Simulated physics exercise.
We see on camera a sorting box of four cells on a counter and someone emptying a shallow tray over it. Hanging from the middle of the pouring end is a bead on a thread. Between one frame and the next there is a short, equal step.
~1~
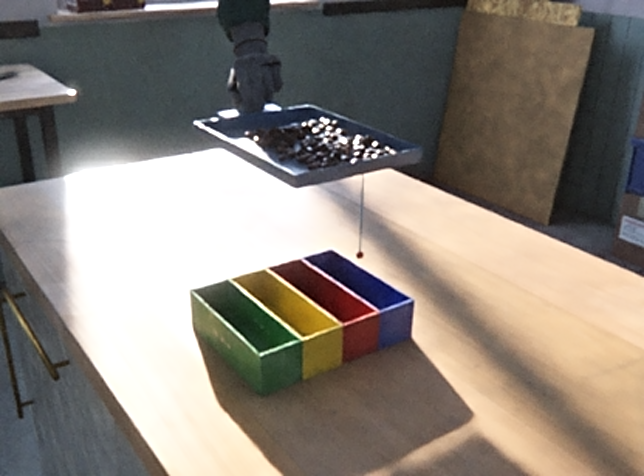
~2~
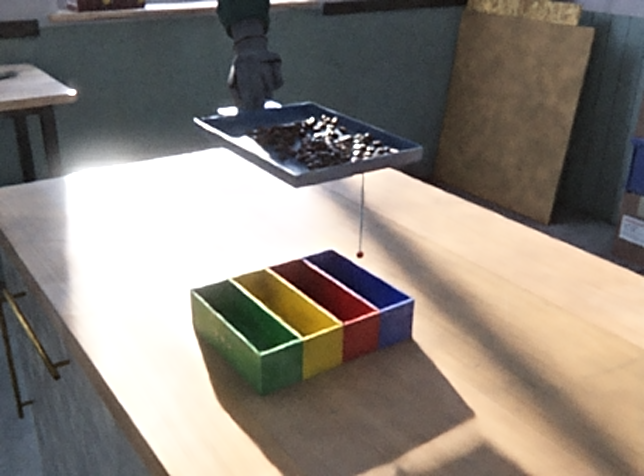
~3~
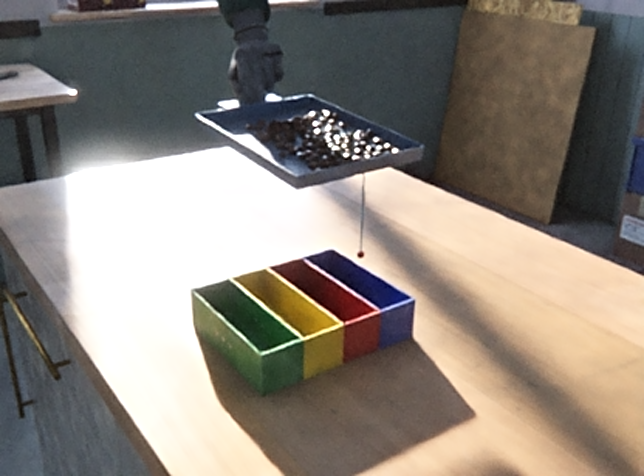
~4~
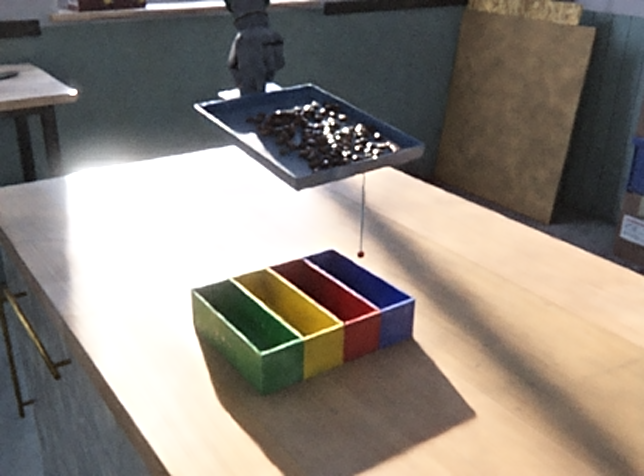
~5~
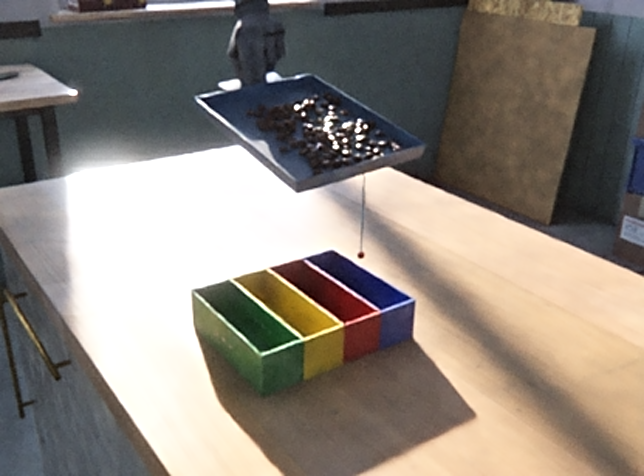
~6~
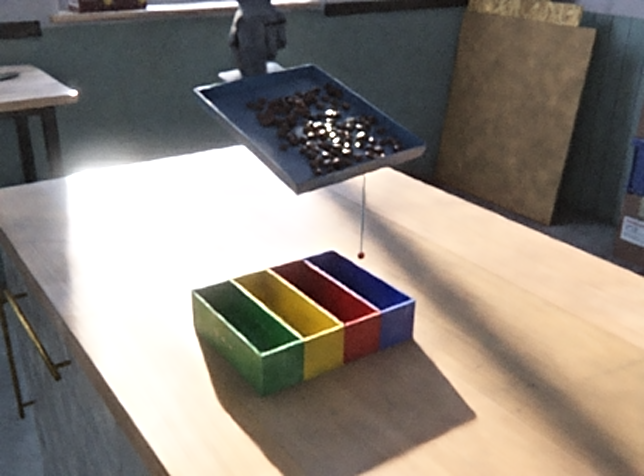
The clip shows a dark, gloved-looking hand holding a shallow tray of small dark pieces above a box with green, yellow, red and blue cells, then gradually raising the tray's back edge while a bead hangs from its front.
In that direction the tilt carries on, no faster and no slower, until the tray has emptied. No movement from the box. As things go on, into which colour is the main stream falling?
The main stream falls into the red cell.
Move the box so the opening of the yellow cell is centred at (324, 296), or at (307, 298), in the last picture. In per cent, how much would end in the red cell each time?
I'd say about 20 percent, followed by about 40 percent.
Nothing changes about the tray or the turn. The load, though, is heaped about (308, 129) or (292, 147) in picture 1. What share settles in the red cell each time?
First case around 50 %, second case around 70 %.
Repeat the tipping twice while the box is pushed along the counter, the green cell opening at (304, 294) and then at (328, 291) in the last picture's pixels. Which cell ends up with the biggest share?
Try 1 - the green cell. Try 2 - that green cell.
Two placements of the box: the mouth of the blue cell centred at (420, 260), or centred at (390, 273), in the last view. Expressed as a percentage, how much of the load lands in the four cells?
About 90 and 100 per cent.
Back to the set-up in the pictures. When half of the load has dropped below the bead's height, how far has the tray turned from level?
I'd say close to 100 degrees.
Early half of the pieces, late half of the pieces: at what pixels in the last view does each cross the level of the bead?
Points: About (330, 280), then about (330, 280).
Soon after the last picture, tray tipped steeply; all on the tray.
A little later, tray tipped right over; about half on the tray; about a quarter in the red cell; a small part in the yellow cell; a stray few in the blue cell; a stray few in the green cell; about a quarter falling or outside the box.
Later still, tray tipped past a quarter turn; about two thirds in the red cell; about a quarter in the blue cell; a small part in the yellow cell; a stray few in the green cell; a small part falling or outside the box.
At rest, tray tipped past a quarter turn; about two thirds in the red cell; about a quarter in the blue cell; a small part in the yellow cell; a stray few in the green cell; a small part outside the box.
